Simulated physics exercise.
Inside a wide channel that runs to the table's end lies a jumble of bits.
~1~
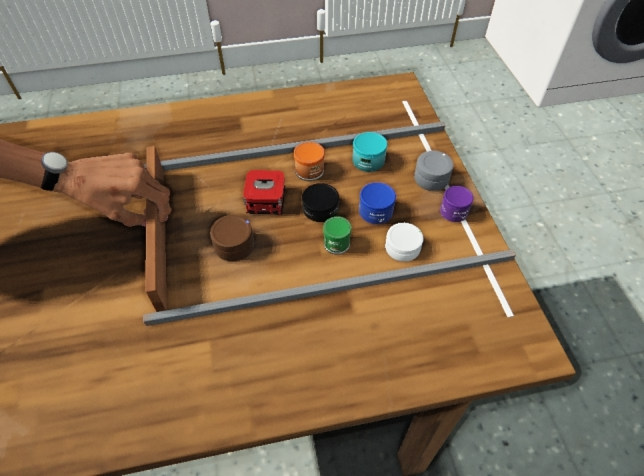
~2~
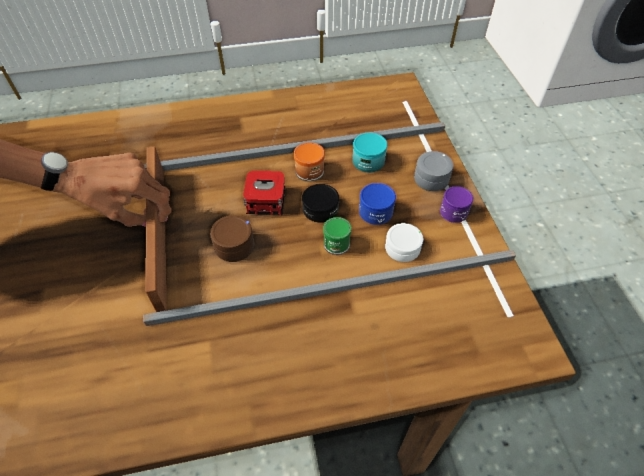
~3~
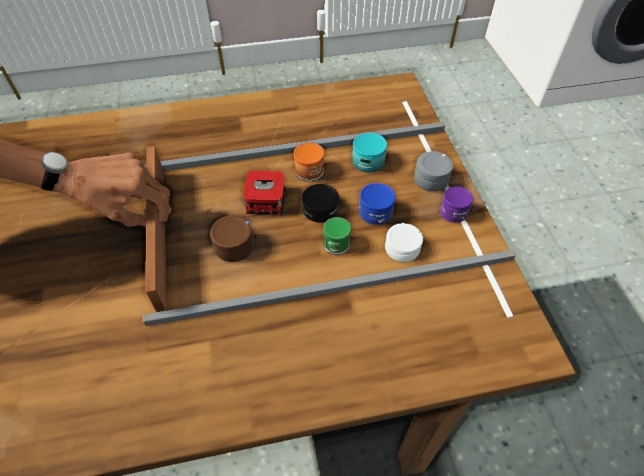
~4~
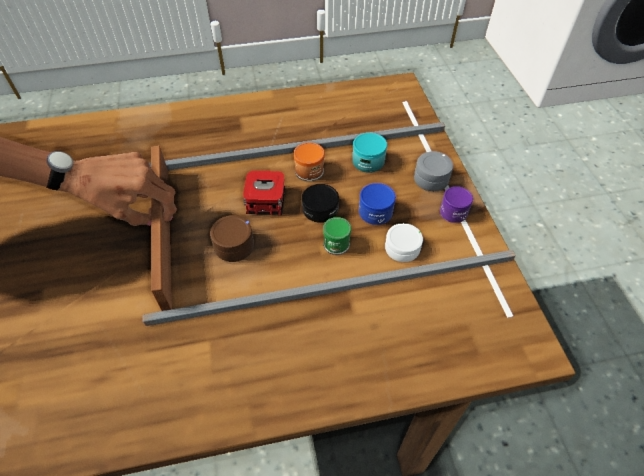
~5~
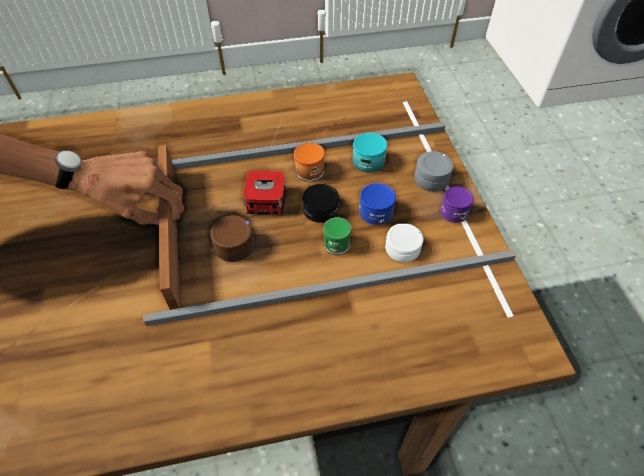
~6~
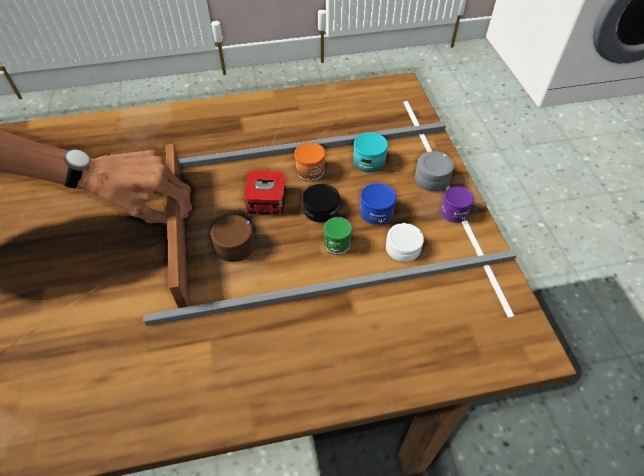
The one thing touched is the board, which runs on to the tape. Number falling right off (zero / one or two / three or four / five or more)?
Well, what drops off the end works out to five or more of them.
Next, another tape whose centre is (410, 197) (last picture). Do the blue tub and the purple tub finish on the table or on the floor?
The blue tub stays where it is; the purple tub goes off the edge.
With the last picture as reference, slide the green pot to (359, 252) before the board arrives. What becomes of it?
From that start the object is safe.
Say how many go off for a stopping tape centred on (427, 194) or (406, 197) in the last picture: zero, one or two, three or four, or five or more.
The first spot would give either one or two falling and the second 1 or 2.
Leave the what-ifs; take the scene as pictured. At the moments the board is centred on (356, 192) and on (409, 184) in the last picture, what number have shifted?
So 9, and at the other place 10.
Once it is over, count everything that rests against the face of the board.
Contact count: 4.
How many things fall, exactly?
Precisely 6.
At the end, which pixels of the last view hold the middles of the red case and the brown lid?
Taking them in turn, first comes (457, 159), then (480, 202).
Early on, none off yet; purple tub at rest near (457, 205); grey lid at rest near (434, 171); white lid at rest near (404, 243).
A while later, none off yet; purple tub travelled about its own width near (477, 207); grey lid at rest near (434, 171); white lid travelled about its own width near (426, 240).
Finally, the number that fall off is five or more; lost, black tub, blue tub, turquoise tub, white lid, grey lid and purple tub.
